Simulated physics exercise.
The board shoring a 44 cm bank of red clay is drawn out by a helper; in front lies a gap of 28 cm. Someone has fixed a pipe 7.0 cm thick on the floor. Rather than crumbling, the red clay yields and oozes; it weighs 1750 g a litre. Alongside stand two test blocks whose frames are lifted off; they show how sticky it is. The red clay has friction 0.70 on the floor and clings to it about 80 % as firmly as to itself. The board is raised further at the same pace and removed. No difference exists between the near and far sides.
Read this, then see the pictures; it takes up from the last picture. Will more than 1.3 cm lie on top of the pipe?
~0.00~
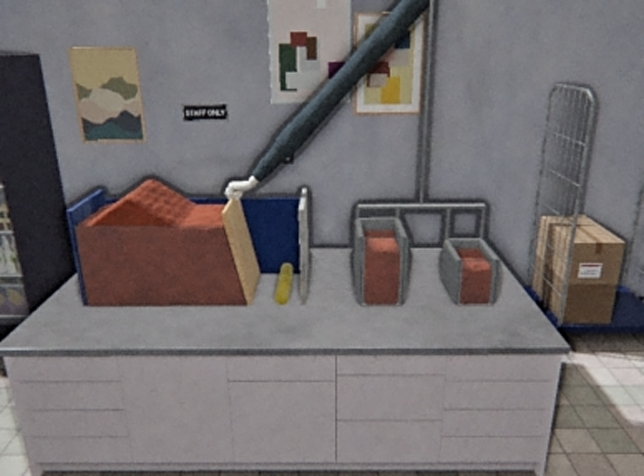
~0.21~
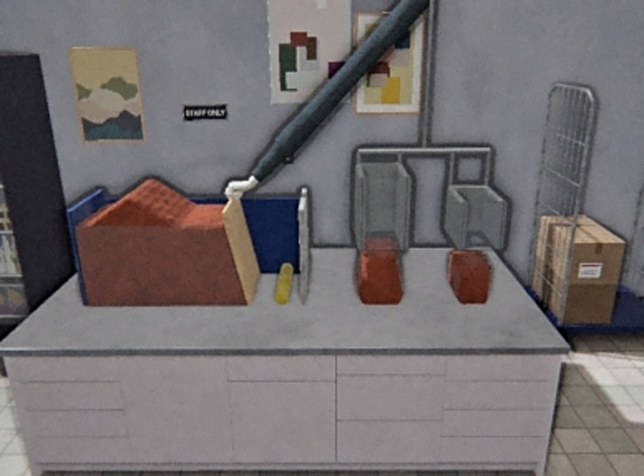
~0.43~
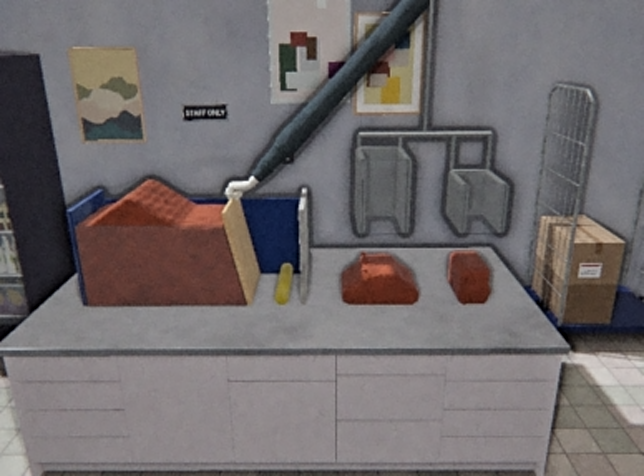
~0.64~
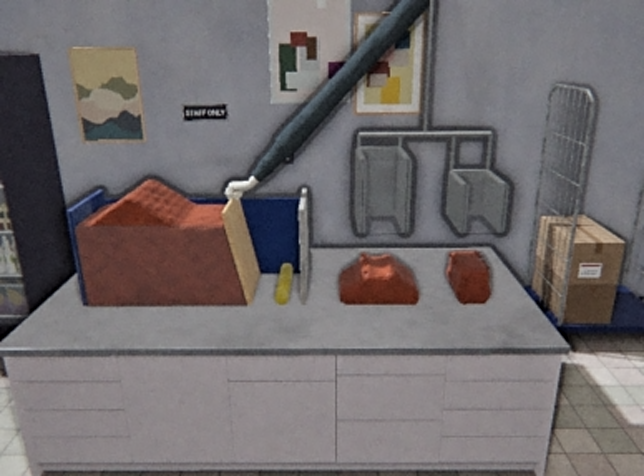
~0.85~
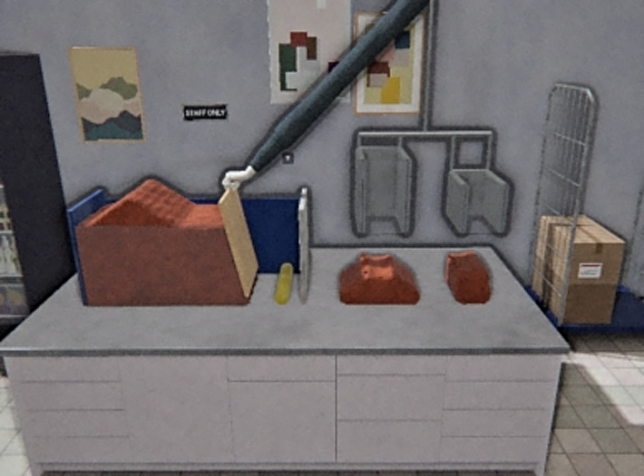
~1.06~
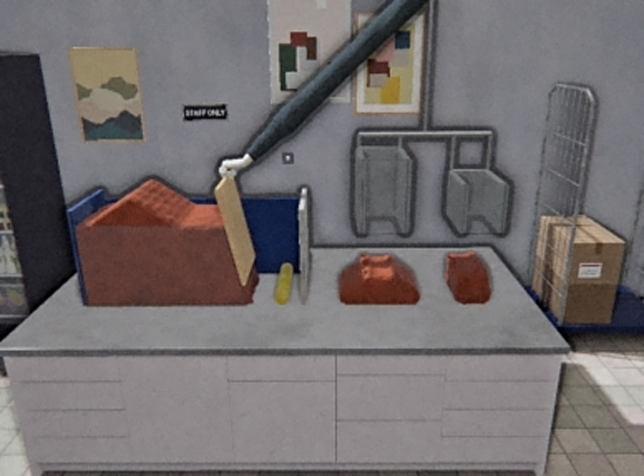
Hidden.
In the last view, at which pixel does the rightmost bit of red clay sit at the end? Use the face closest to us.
Position: About (287, 283).
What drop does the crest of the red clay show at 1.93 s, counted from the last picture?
By my estimate, near 10 cm.
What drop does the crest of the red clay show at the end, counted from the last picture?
Measured change: Some 10 cm.
After 1.46 s, the fallen stuff reaches 15 % of the way across and nothing lies on the pipe.
After 1.93 s, the fallen stuff reaches 64 % of the way across and 4.8 cm lies on the pipe.
After 2.40 s, the fallen stuff reaches 75 % of the way across and 8.5 cm lies on the pipe.
After 2.87 s, the fallen stuff reaches 76 % of the way across and 8.1 cm lies on the pipe.
After 2.92 s, the fallen stuff reaches 76 % of the way across and 8.1 cm lies on the pipe.
